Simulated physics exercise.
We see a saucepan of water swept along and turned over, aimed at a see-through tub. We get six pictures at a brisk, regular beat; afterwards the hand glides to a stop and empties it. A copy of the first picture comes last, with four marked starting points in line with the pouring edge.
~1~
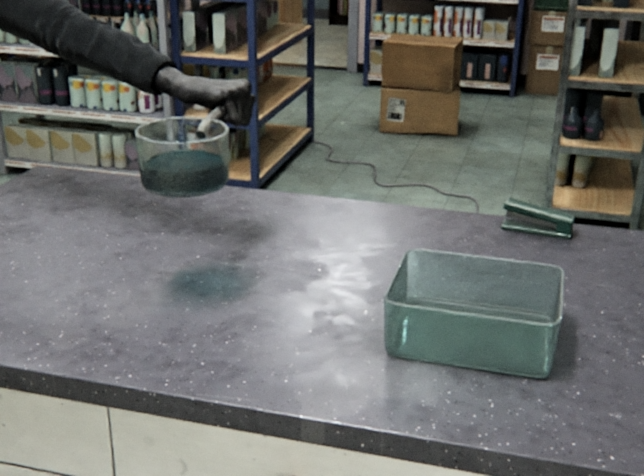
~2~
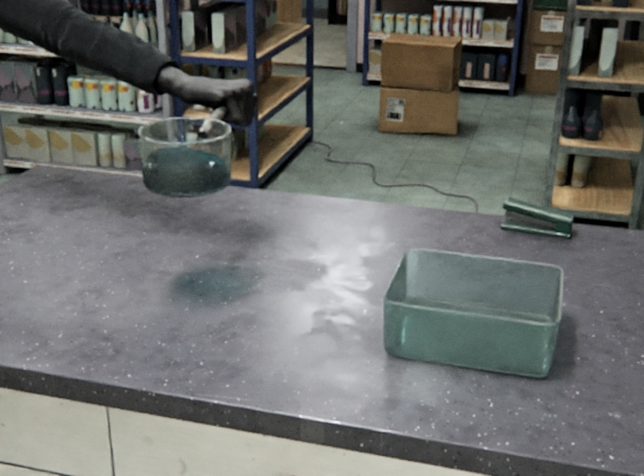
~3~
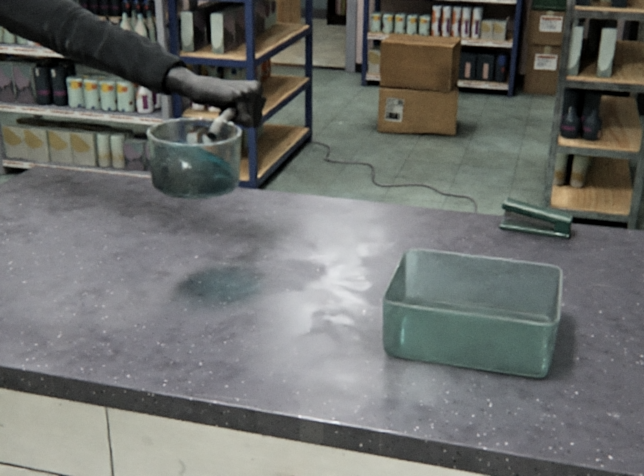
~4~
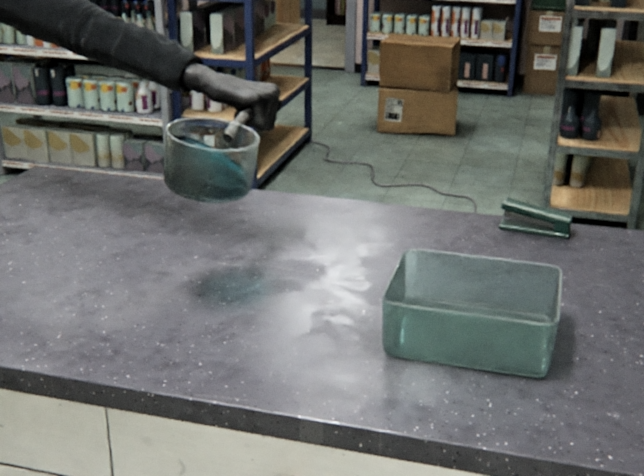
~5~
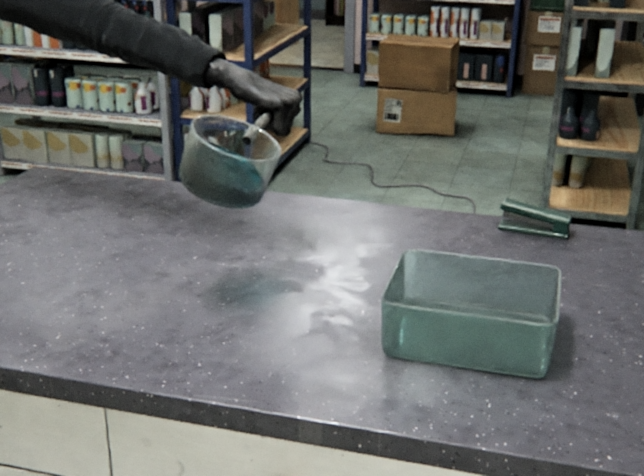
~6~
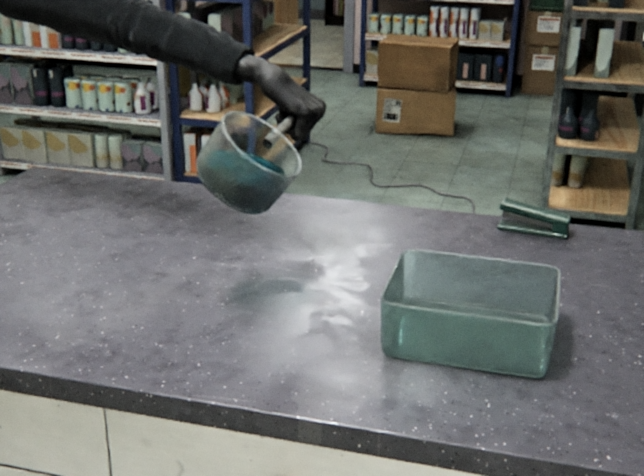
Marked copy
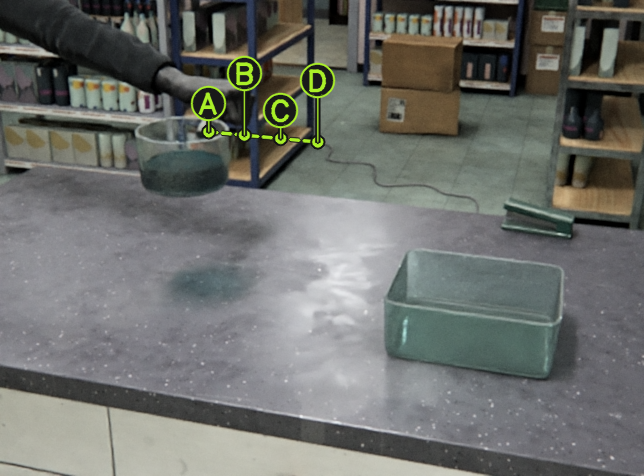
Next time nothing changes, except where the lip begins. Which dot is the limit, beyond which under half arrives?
B is the one.
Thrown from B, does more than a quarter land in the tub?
Yes, clearly.
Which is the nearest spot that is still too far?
That is spot A.
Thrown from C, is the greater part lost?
No.
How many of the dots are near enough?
Three of them.
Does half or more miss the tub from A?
Yes.
On the marked copy, A at (208, 131); B at (244, 135); C at (280, 138); D at (317, 142).
If A is chosen, about 32 % lands in the tub, 60 % falls short and 7 % goes beside or beyond.
If B is chosen, about 63 % lands in the tub, 23 % falls short and 14 % goes beside or beyond.
If C is chosen, about 72 % lands in the tub, 8 % falls short and 19 % goes beside or beyond.
If D is chosen, about 83 % lands in the tub, 13 % falls short and 5 % goes beside or beyond.
